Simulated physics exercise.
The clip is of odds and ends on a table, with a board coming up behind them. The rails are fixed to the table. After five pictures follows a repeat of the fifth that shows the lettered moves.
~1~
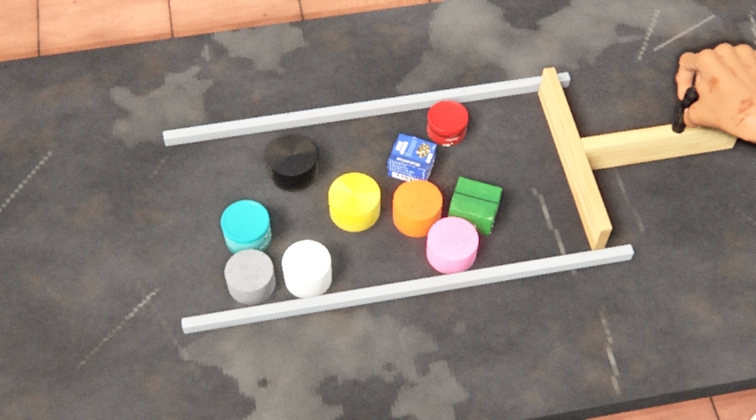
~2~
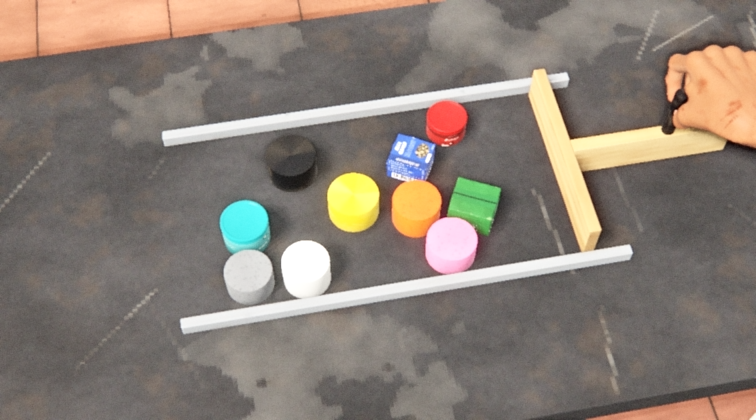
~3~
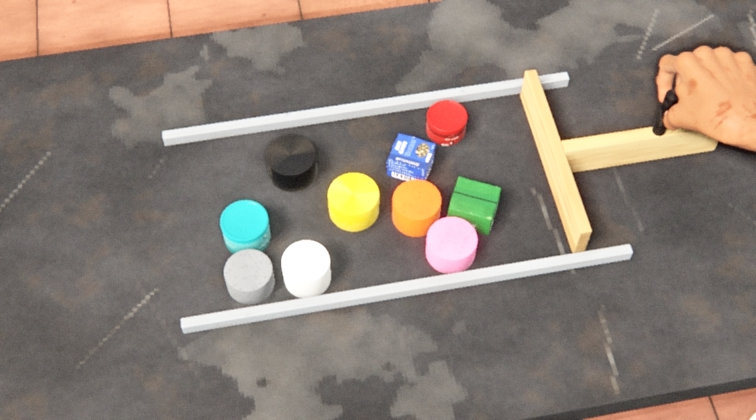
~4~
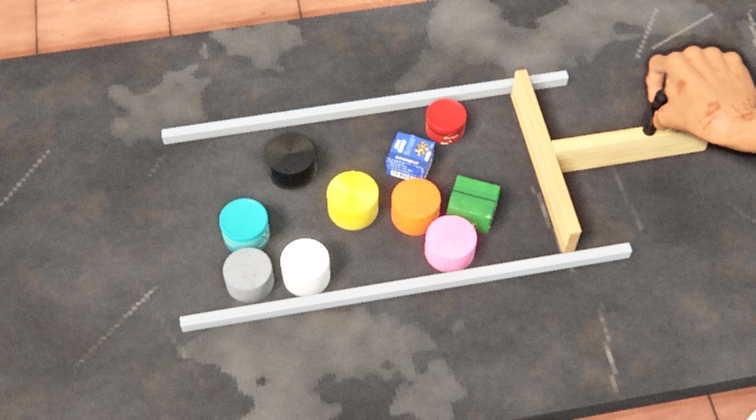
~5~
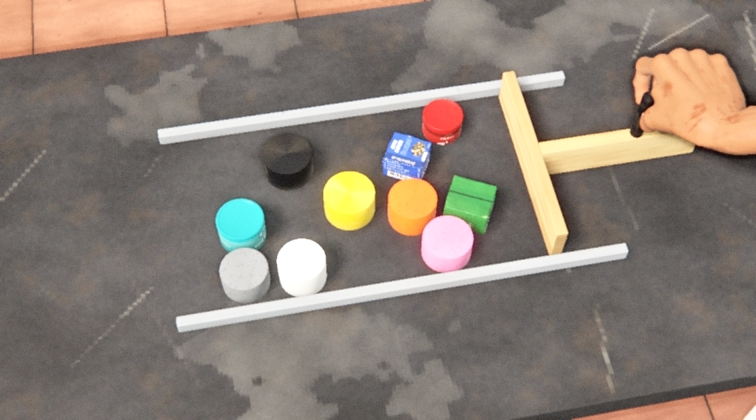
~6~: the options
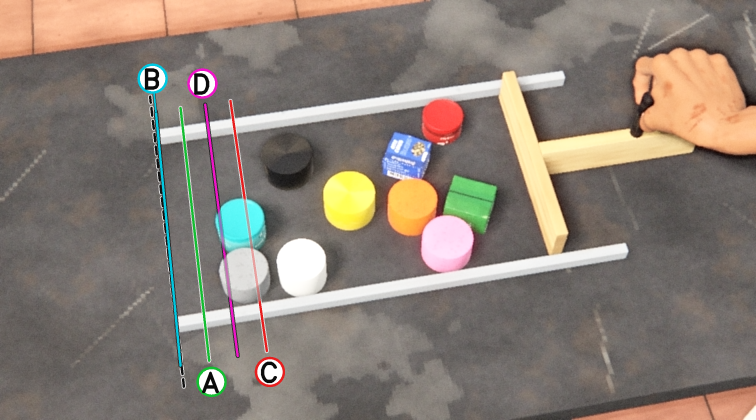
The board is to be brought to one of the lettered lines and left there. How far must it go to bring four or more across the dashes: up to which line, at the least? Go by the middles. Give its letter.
The first such stop is D.
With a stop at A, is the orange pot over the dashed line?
Yes.
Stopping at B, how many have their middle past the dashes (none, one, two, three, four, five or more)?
In all, five or more.
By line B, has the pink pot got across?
By then, yes.
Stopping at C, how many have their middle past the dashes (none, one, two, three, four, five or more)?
In all, two.
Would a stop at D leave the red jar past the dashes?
By then, no.
On the marked copy, A at (194, 225); B at (167, 229); C at (247, 217); D at (220, 221); the dashed line at (166, 229).
Following D. Soon after the start, board (424, 166); grey pot (246, 276); turquoise tub (242, 228); none across.
Later, board (311, 183); grey pot (198, 283); turquoise tub (199, 225); none across.
In the end, board (221, 197); grey pot (111, 285); turquoise tub (108, 240); six across.
As for the rest, A gets six across, but is farther than needed; B gets ten across, but is farther than needed; C gets only two across.
